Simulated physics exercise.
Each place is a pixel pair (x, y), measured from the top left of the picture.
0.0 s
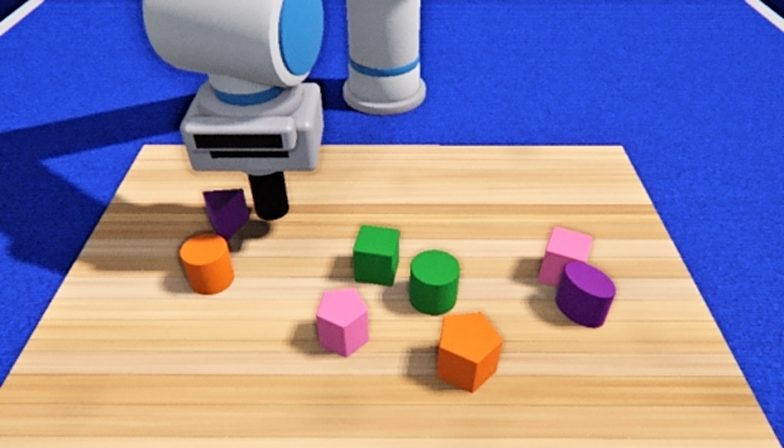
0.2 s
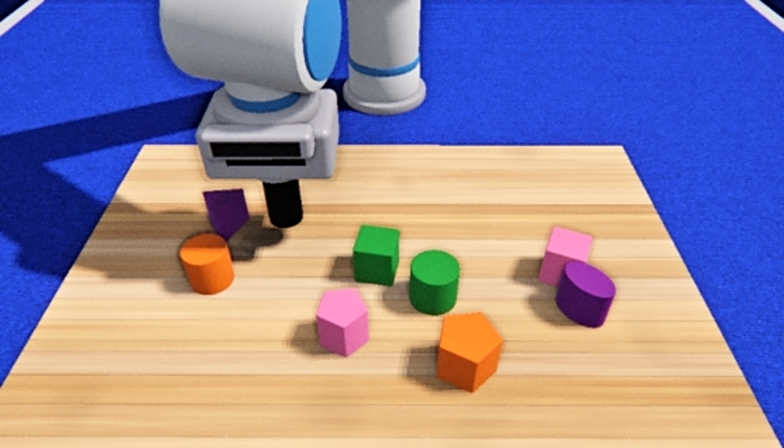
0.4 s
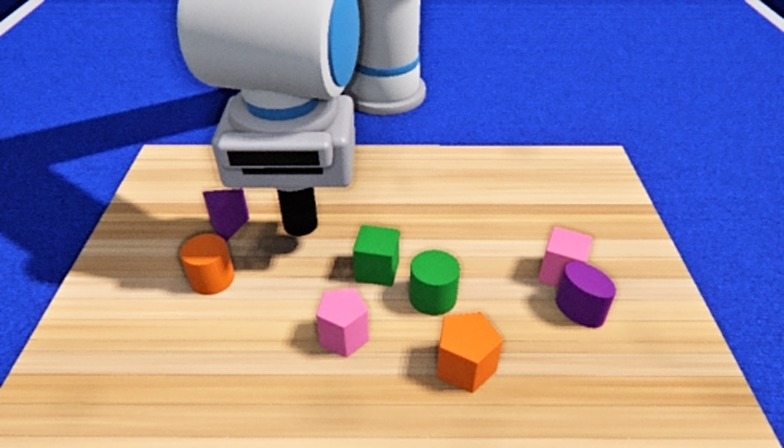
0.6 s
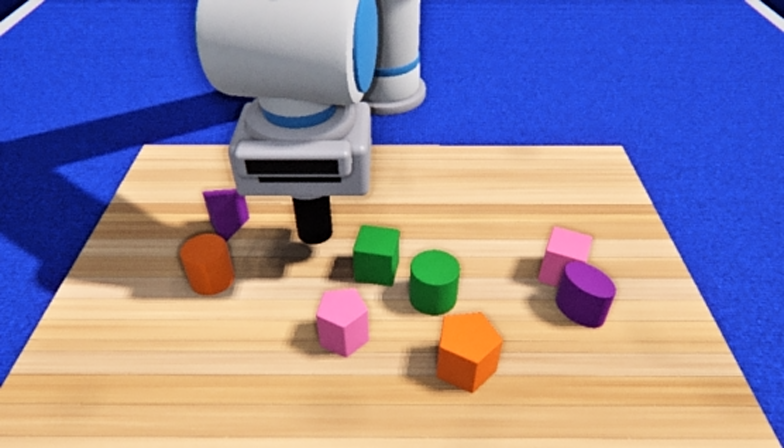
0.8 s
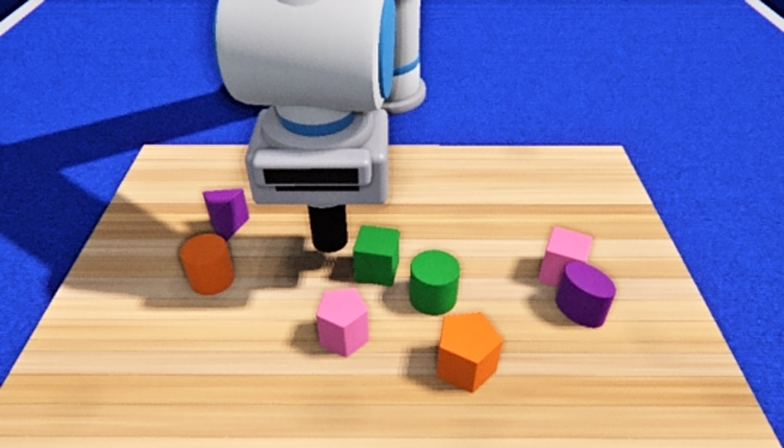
On a wooden tabletop, a robot arm moving its black stick slowly rightward and slightly nearer among coloured blocks that stay still.
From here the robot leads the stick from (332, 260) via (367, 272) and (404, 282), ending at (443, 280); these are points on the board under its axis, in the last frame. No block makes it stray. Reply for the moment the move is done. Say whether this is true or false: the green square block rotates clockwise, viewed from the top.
Verdict: True.
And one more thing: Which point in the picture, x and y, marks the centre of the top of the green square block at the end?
Its top middle is near (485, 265).
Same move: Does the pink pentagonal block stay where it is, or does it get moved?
Still in place.
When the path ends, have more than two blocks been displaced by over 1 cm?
No, that is not how it ends up.
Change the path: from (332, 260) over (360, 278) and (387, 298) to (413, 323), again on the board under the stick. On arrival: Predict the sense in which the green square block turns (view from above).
Bird's-eye view: Counterclockwise.
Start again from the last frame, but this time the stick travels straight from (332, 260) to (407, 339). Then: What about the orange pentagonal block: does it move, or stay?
In the end it has not been moved.
The first path, step by step. One third of the way, stick (366, 252); green square block (405, 246); green disc (444, 270).
Two thirds of the way, stick (406, 263); green square block (446, 258); green disc (486, 284).
At the end, stick (445, 261); pink pentagonal block in place; green square block (485, 265), turned 40° clockwise; green disc (514, 296).
